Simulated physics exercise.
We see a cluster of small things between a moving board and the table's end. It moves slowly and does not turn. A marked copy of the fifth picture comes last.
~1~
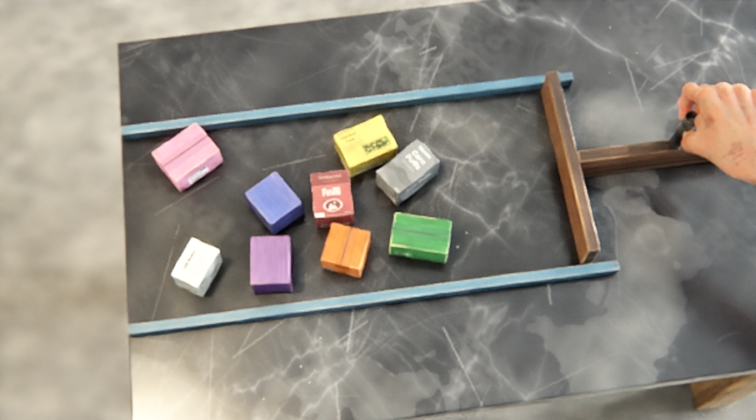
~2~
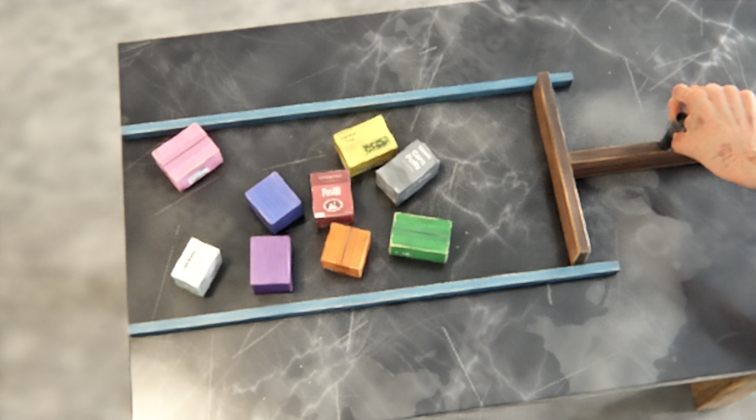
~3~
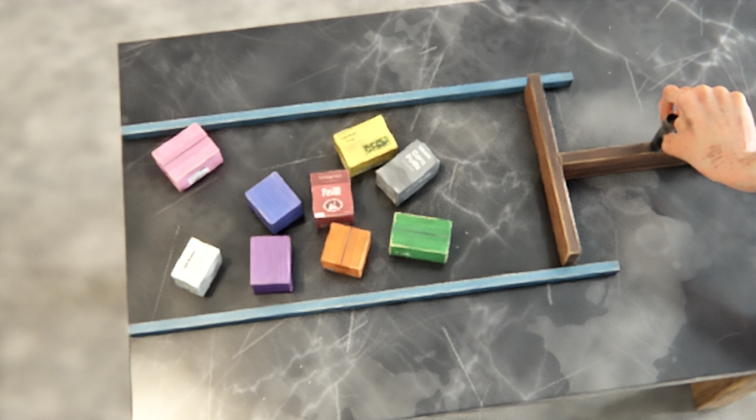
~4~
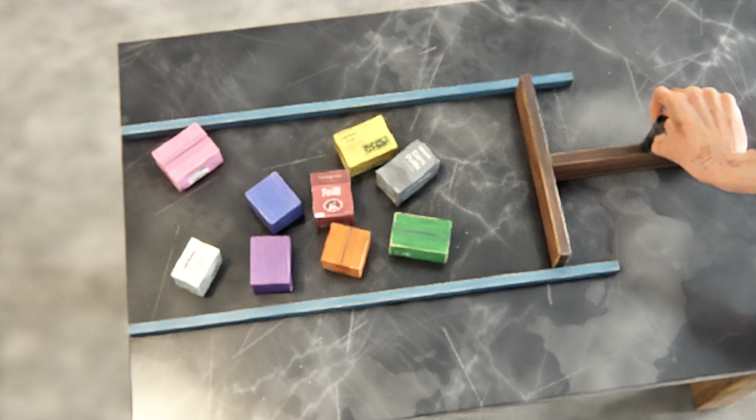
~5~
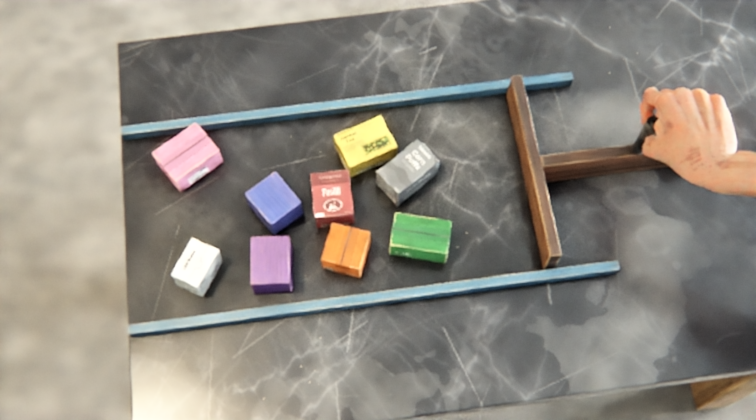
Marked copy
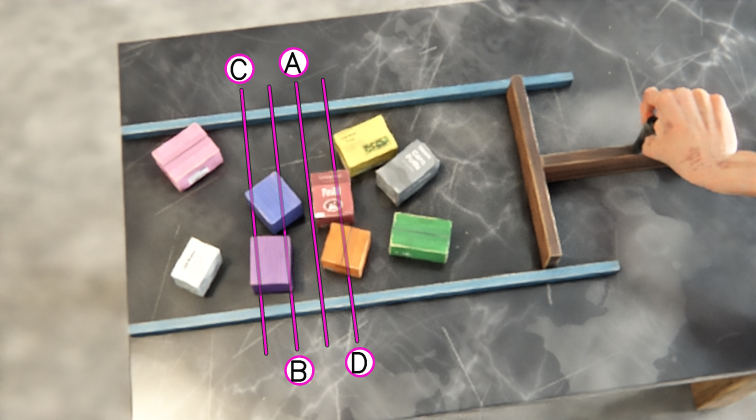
On a dark marbled table, a hand slowly slides a wooden pusher left toward colourful blocks.
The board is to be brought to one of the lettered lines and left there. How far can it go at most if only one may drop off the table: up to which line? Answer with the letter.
C is the last line within the limit.
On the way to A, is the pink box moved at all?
No.
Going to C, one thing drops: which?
The white box goes over.
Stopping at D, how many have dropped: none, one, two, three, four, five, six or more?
By then, none.
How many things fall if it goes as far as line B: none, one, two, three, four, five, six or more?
In all, none.
On the marked copy, A at (311, 207); B at (282, 211); C at (253, 214); D at (339, 203).
With C. Early on, board (435, 174); green box (406, 243); grey packet (393, 175).
Further on, board (333, 187); white box (181, 271); blue block (210, 209).
At the end, board (254, 197); white box over the edge; blue block (130, 216); one fallen.
As for the rest, A is within the limit but short; B is within the limit but short; D is within the limit but short.
